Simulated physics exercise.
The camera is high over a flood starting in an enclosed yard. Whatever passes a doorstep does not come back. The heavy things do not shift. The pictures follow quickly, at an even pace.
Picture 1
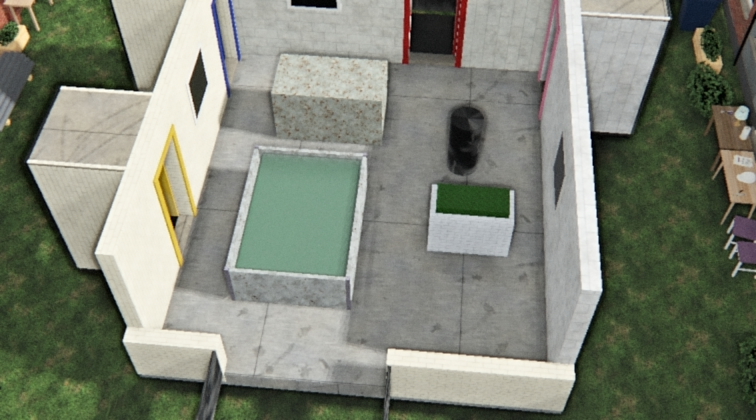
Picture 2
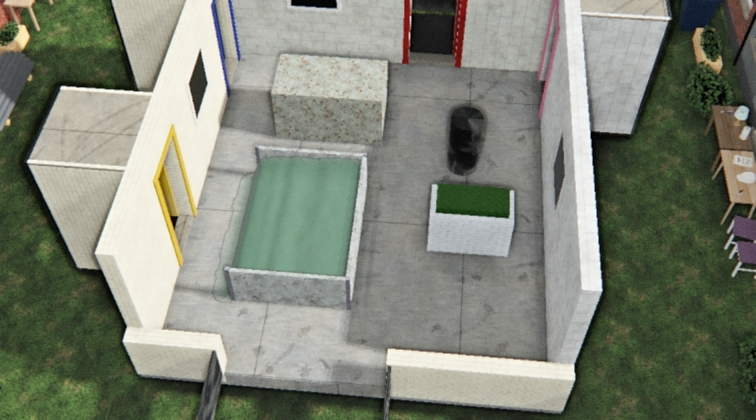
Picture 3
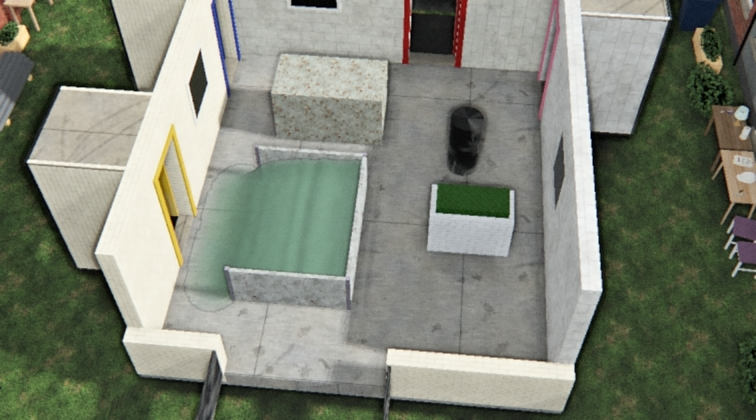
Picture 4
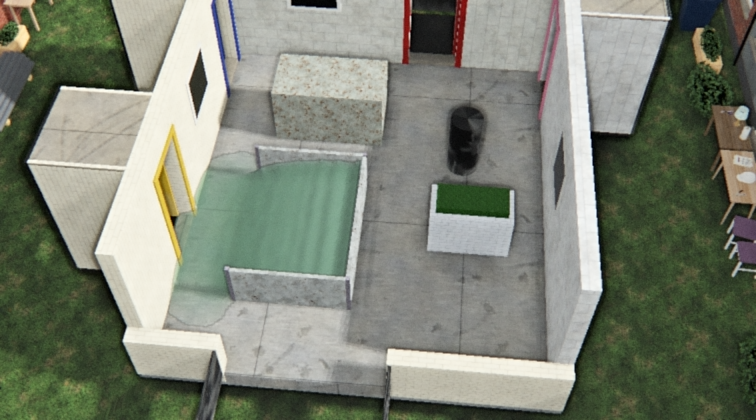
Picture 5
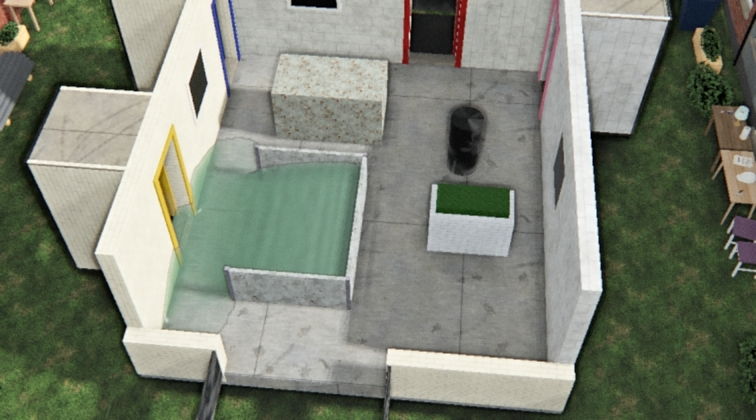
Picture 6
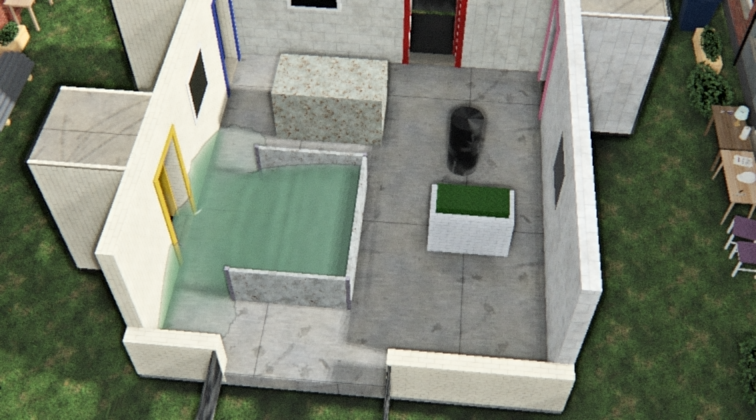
To begin with, a walled tank of green water stands full and still in an enclosed yard, beside a stone block and a planter. Its left side opens and water pours out leftward across the paving, then reaches the wall with the yellow-framed doorway and spreads along it.
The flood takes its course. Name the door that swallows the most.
It is the yellow one.
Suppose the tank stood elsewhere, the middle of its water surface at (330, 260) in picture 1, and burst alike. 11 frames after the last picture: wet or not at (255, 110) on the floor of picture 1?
Answer: Flooded.
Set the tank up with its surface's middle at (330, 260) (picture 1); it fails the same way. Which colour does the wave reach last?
It is the one in pink.
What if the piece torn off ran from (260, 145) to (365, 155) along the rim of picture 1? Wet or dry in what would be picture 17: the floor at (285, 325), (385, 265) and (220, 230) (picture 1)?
As listed: Clear, dry, flooded.
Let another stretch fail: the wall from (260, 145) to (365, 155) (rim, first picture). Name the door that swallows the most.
It is the one in pink.
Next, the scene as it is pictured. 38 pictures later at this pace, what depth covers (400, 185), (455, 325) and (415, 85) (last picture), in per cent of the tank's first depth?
Roughly 0, 2 and 6 per cent, in turn.
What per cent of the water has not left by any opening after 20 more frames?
About 72 per cent.
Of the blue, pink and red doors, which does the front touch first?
It is the one in blue.
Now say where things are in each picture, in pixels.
In the first picture, the open tank at (300, 212) is whole and still.
In the second picture, water pours out at (248, 225) and has run to a hidden place.
In the third picture, water pours out at (249, 228) and has run to (239, 168).
In the fourth picture, the front is at (221, 159), out from the gap at (249, 229).
In the fifth picture, water pours out at (249, 229) and has run to (216, 144).
In the sixth picture, water pours out at (249, 229) and has run to (220, 129).
A moment on, water covers 20 % of the floor; blue door wet at the sill, nothing in, yellow door a lot in, pink door not reached, red door not reached.
Next, water covers 35 % of the floor; blue door wet at the sill, nothing in, yellow door a lot in, pink door not reached, red door not reached.
Then, water covers 60 % of the floor; blue door some in, yellow door a lot in, pink door not reached, red door wet at the sill, nothing in.
Later, water covers 80 % of the floor; blue door a lot in, yellow door a lot in, pink door some in, red door wet at the sill, nothing in.
In the end, water covers 100 % of the floor; blue door a lot in, yellow door a lot in, pink door some in, red door wet at the sill, nothing in; the yellow door has let in the most.
